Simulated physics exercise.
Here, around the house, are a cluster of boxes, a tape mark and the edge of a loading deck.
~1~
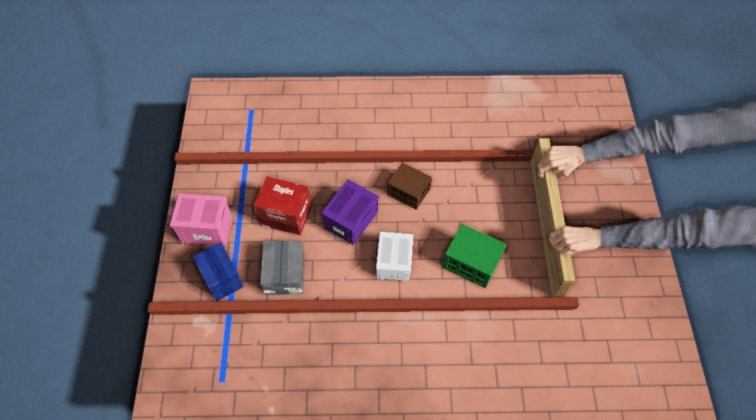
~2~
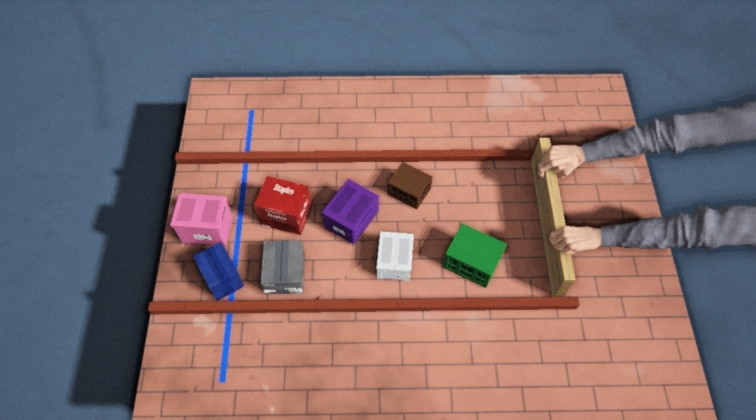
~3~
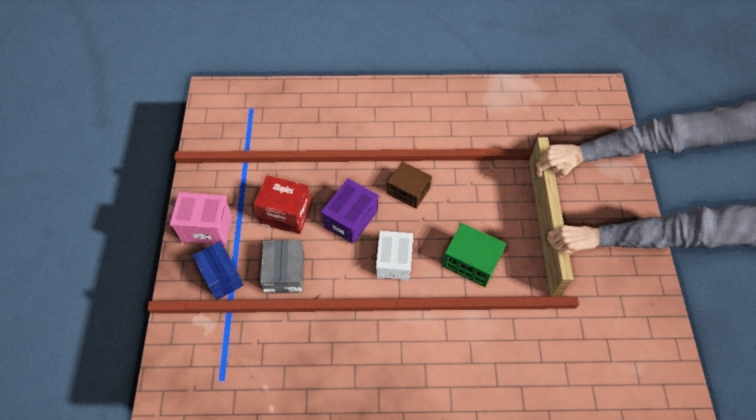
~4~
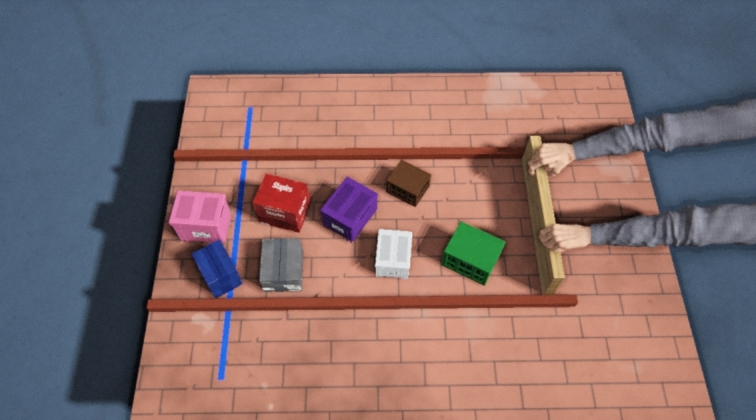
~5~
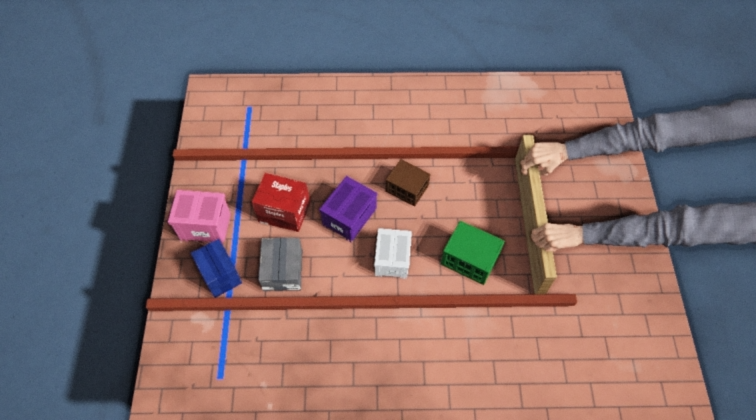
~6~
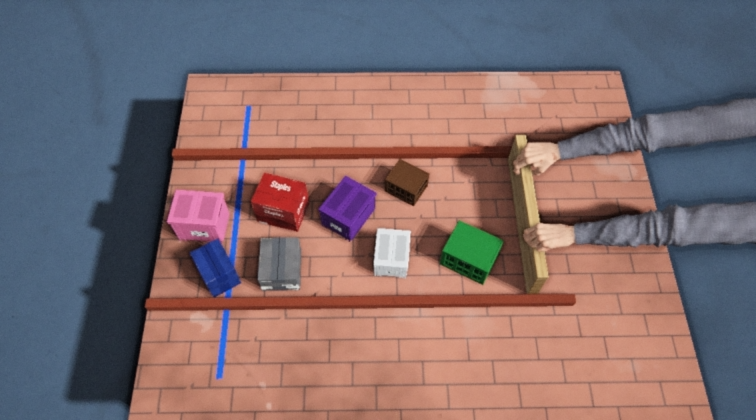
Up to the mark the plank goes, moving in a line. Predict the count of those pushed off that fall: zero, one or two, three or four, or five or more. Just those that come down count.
The count is three or four.
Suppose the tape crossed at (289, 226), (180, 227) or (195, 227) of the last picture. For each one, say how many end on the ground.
Ground tally per try: 1 / 6 / 5.
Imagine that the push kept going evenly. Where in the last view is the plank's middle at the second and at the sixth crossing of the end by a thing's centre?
For the first, roughly (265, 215); for the next, roughly (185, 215).
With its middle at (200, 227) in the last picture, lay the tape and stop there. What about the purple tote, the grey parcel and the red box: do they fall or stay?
Looking at each: The purple tote remains on top, the grey parcel goes off, the red box goes off.
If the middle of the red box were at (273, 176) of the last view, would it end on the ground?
In this case the red box does not drop.
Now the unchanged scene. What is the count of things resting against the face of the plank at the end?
It's touching 3 at the end.
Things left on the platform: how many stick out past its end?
2 of them.
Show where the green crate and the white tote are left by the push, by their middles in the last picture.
About (203, 268), and about (164, 260).
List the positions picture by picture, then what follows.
The first frame shows pink tote (203, 221); blue parcel (219, 272); red box (284, 206); plank (550, 216); tape (238, 230).
The second frame shows blue parcel (219, 271); brown crate (410, 186).
The third frame shows red box (284, 205); plank (549, 215).
The fourth frame shows pink tote (202, 218); white tote (394, 254).
The fifth frame shows blue parcel (217, 268); purple tote (349, 209).
The sixth frame shows pink tote (200, 217); blue parcel (216, 268); red box (281, 203); plank (526, 213); tape (236, 226).
A little later, none off yet; pink tote at rest near (200, 217); blue parcel at rest near (216, 268); red box at rest near (281, 203).
Next, none off yet; pink tote shifted a little near (181, 220); blue parcel shifted well along near (148, 265); red box shifted about its own width near (229, 209).
When it is over, the number that fall off is three or four; down, grey parcel, blue parcel and pink tote.
